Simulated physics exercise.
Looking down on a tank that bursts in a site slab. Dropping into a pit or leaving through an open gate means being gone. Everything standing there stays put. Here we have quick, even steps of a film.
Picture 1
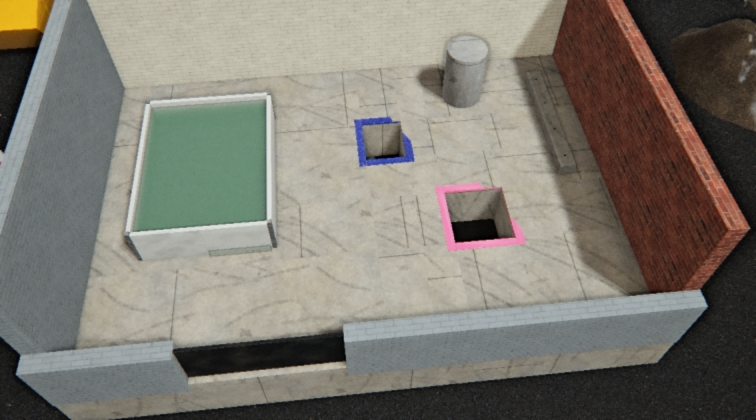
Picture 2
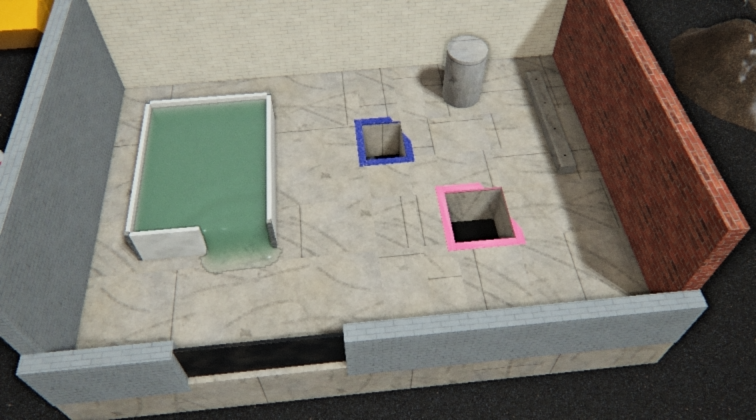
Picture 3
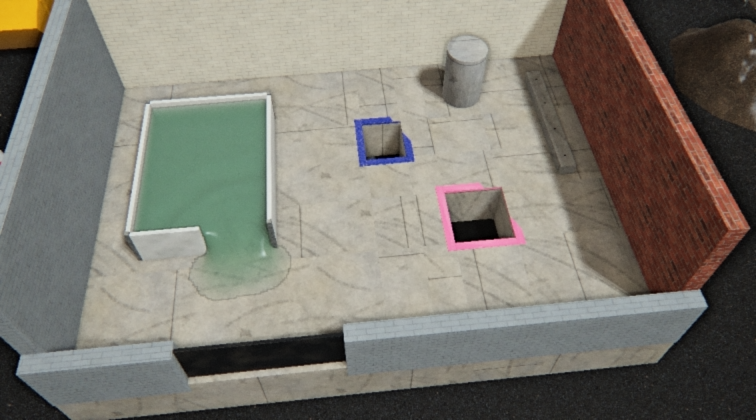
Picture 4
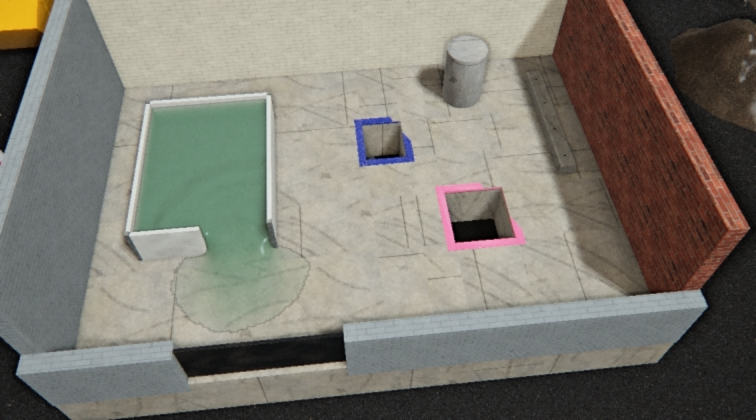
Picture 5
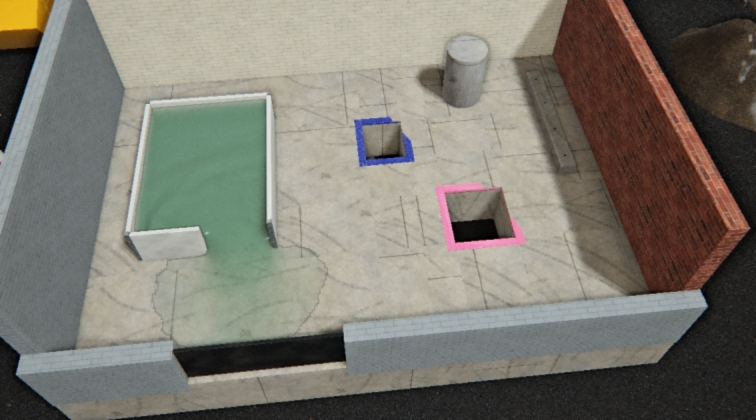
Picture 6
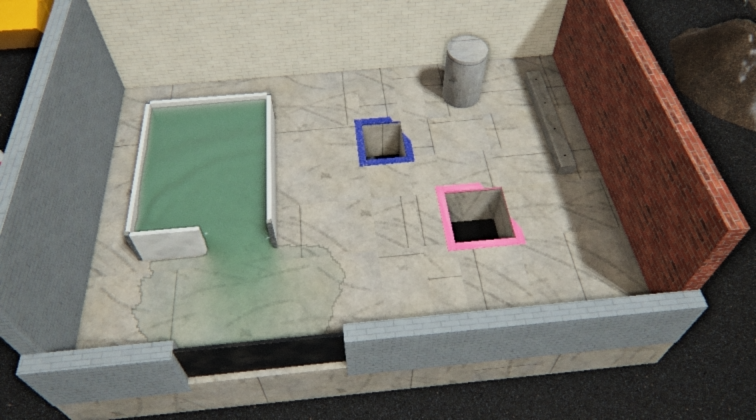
The video shows a white-walled tank of green water on a walled slab with two square pits; part of its front wall opens, and water pours through the gap, spreading across the floor toward the near wall and thinning.
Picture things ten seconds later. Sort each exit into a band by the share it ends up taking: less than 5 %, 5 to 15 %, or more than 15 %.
Bands: Gate: Less than 5 %; pink pit: 5 to 15 %; blue pit: Less than 5 %.
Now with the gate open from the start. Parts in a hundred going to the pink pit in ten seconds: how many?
Some 2 in a hundred for pink.
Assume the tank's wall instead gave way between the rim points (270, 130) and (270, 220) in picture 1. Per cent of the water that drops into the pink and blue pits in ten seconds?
Pink about 30 %, blue about 20 %.
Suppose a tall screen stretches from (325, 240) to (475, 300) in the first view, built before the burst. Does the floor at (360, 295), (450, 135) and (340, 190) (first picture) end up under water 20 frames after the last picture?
As the points were listed, they come out taken by the flood, free from flooding, and finally free from flooding.
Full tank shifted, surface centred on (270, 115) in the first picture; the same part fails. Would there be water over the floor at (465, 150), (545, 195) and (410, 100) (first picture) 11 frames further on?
In order: Unflooded, then unflooded, then unflooded.
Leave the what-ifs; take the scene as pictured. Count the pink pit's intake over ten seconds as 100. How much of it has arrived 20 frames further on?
It comes to around 10 percent of the ten-second total.
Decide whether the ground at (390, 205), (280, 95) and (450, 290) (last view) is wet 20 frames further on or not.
Taking them as listed, I'd call them high and dry, high and dry and soaked through.
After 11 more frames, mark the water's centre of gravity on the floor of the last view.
My guess is about (225, 228).
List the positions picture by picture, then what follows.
The water tank at (205, 161) is whole and still, in the first picture.
Water pours out at (238, 240) and has run to (274, 255), in the second picture.
The front is at (213, 294), out from the gap at (239, 241), in the third picture.
The front is at (216, 325), out from the gap at (239, 242), in the fourth picture.
The front is at a hidden place, out from the gap at (239, 242), in the fifth picture.
The front is at a hidden place, out from the gap at (239, 242), in the sixth picture.
A moment on, water covers 15 % of the floor; the gate 0 %, the pink pit 0 %, the blue pit 0 %.
Next, water covers 20 % of the floor; the gate 0 %, the pink pit 0 %, the blue pit 0 %.
Then, water covers 40 % of the floor; the gate 0 %, the pink pit 1 %, the blue pit 0 %.
Later, water covers 60 % of the floor; the gate 0 %, the pink pit 5 %, the blue pit 0 %.
In the end, water covers 90 % of the floor; the gate 0 %, the pink pit 10 %, the blue pit 3 %.
